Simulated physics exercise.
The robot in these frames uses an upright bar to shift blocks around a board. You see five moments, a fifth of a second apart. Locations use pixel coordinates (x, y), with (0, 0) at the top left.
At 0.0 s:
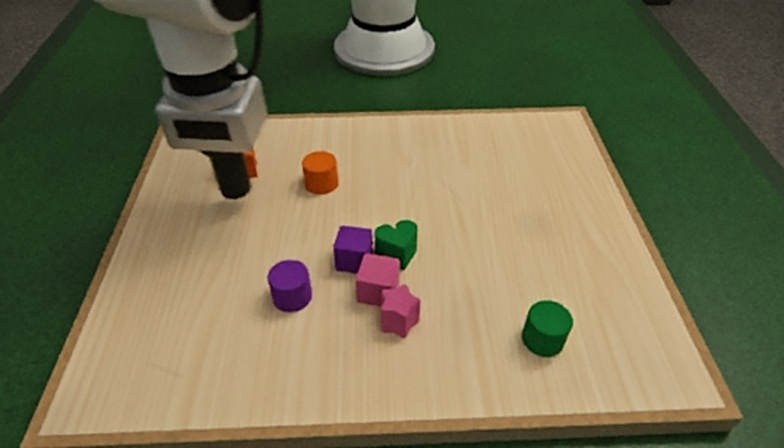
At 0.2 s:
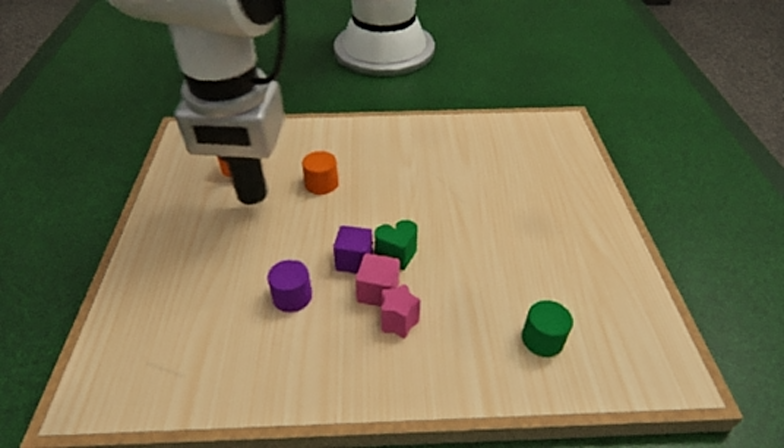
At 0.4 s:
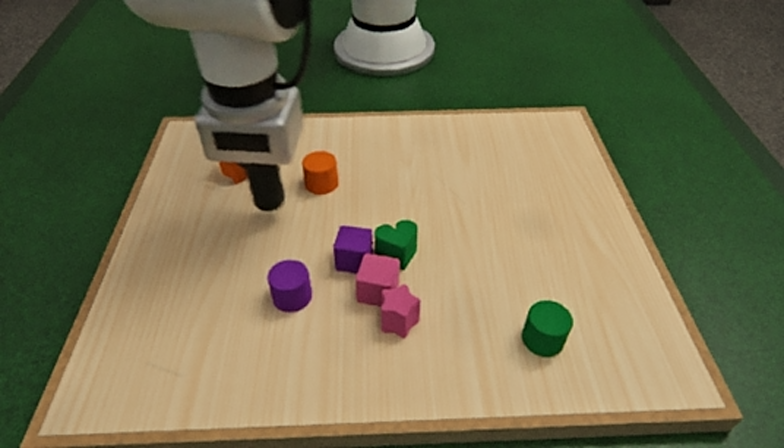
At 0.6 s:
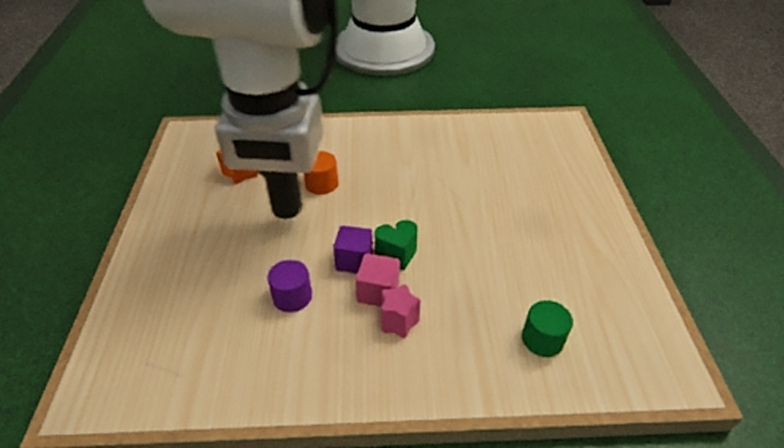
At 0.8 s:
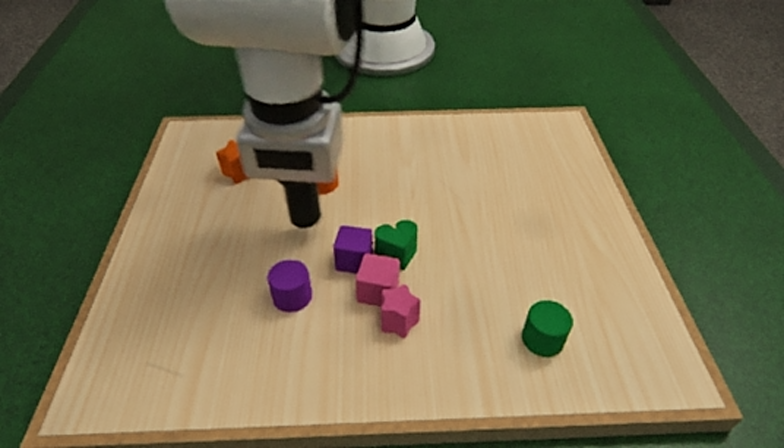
A white robot arm with a black bar hangs over a pale wooden board on a green surface, seen from above at a fixed angle. Two orange blocks sit near the back left, purple and pink blocks and a green heart cluster centrally, with a purple cylinder to their left and a green one at right. The arm glides slightly rightward and forward toward the cluster, moving no blocks.
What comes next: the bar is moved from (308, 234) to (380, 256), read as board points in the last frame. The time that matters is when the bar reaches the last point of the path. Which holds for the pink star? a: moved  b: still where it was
(a)
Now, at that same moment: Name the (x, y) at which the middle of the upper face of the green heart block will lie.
At pixel (418, 235).
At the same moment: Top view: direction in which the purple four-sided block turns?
My prediction: CW.
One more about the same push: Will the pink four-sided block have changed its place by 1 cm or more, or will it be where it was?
Answer: Moved.
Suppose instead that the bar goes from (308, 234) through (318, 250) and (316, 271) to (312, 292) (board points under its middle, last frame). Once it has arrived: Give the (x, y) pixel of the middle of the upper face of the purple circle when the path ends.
At roughly (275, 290).
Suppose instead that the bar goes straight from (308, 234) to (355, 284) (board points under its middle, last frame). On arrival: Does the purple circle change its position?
Final answer: No.
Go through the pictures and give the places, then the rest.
In the first frame, tip of the bar (236, 191), middles of tops, purple four-sided block (353, 238), pink four-sided block (378, 269), green heart block (397, 232), pink star (399, 299).
In the second frame, bar (253, 196), nothing pushed.
In the third frame, bar (270, 202), nothing pushed.
In the fourth frame, bar (288, 210), nothing pushed.
In the fifth frame, bar (306, 219), purple four-sided block (353, 238), pink four-sided block (378, 269), green heart block (397, 232), pink star (399, 299).
What follows on the original path. Halfway along, bar (342, 230); purple four-sided block (363, 244), turned 10° clockwise; pink four-sided block (378, 274), turned 15° anticlockwise; green heart block (407, 234), turned 20° anticlockwise.
At the end, bar (380, 241); purple four-sided block (385, 259), turned 75° clockwise; pink four-sided block (378, 289), turned 20° anticlockwise; green heart block (418, 235), turned 50° anticlockwise; pink star (406, 313), turned 15° anticlockwise.
